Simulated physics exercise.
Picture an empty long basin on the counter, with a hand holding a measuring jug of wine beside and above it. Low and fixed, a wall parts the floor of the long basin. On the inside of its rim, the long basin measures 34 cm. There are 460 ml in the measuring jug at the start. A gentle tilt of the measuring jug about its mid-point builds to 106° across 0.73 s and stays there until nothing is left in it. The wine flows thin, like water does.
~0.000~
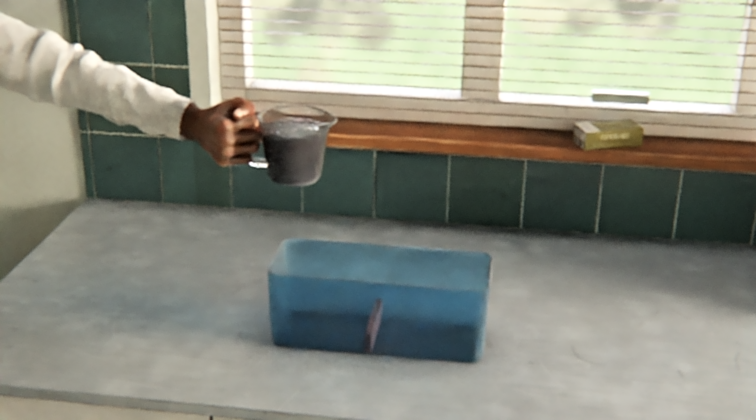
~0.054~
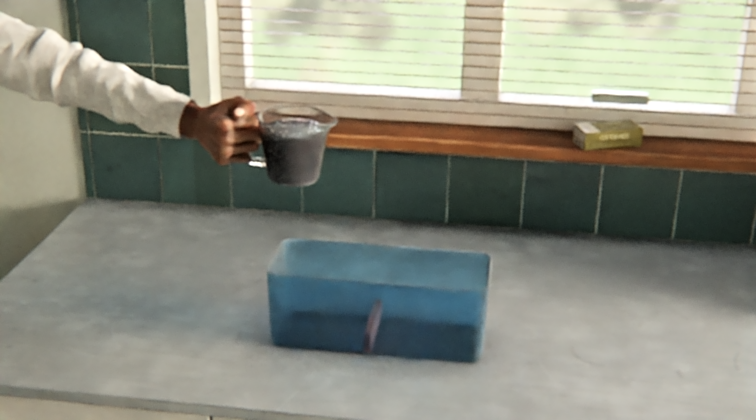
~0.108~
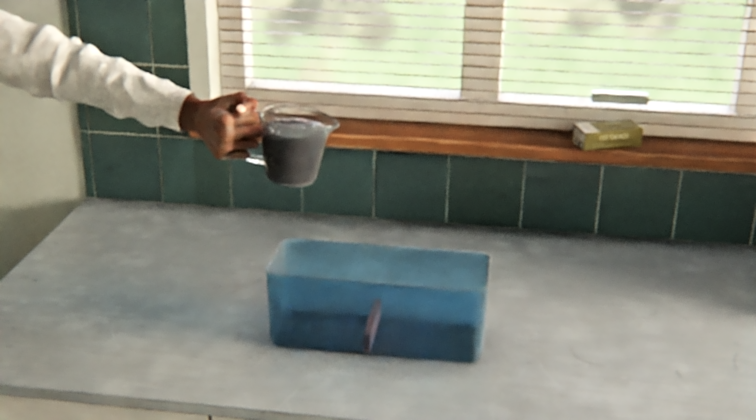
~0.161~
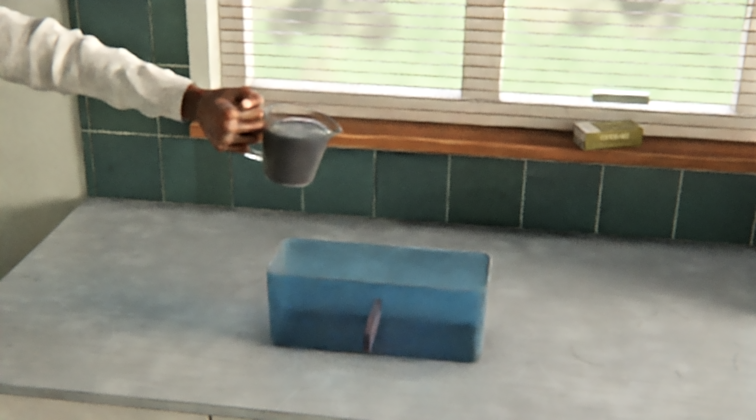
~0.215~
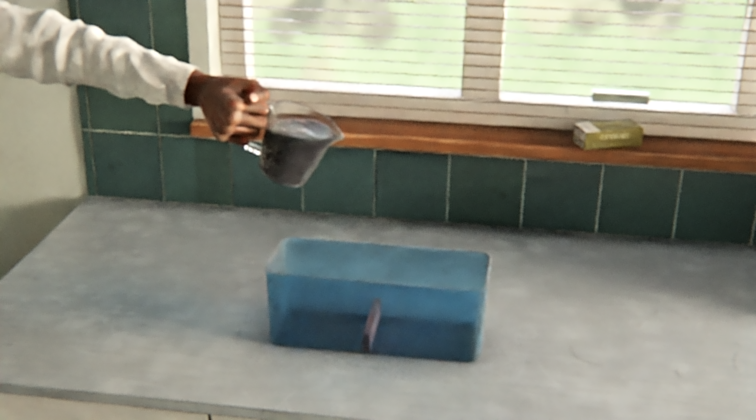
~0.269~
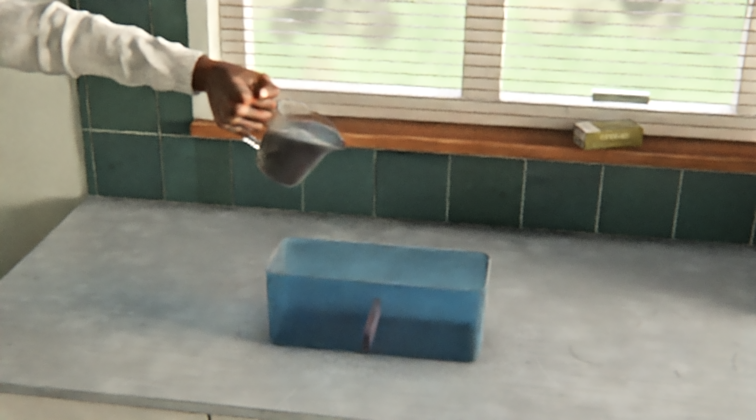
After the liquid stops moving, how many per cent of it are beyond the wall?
About 68 per cent.
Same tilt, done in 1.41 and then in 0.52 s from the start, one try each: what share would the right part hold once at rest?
Respectively about 75 and 60 percent.
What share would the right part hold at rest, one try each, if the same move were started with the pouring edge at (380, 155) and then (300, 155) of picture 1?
In order, 90 and 15 per cent.
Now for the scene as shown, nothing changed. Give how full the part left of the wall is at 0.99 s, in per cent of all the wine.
Around 30 in a hundred.
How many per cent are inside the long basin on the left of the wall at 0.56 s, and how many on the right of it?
Around 1 percent on the left and 16 on the right.
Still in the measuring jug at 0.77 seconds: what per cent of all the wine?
Near 6 percent, more or less.
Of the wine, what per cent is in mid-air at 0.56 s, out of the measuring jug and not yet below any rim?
Close to 36 in a hundred.
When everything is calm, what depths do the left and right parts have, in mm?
The left side settles near 8 mm and the right side near 14 mm.
Then, 0.56 s in, the tilt is 92° and 46 per cent is still to pour, 1 is left of the wall and 16 right of it.
Then, 0.77 s in, the tilt is 106° and 6 per cent is still to pour, 19 is left of the wall and 61 right of it.
Then, 0.99 s in, the tilt is 106° and 0 per cent is still to pour, 30 is left of the wall and 68 right of it.
Then, 1.23 s in, the tilt is 106° and 0 per cent is still to pour, 30 is left of the wall and 69 right of it.
Finally, 30 per cent lies left of the wall, 68 right of it and 1 outside.
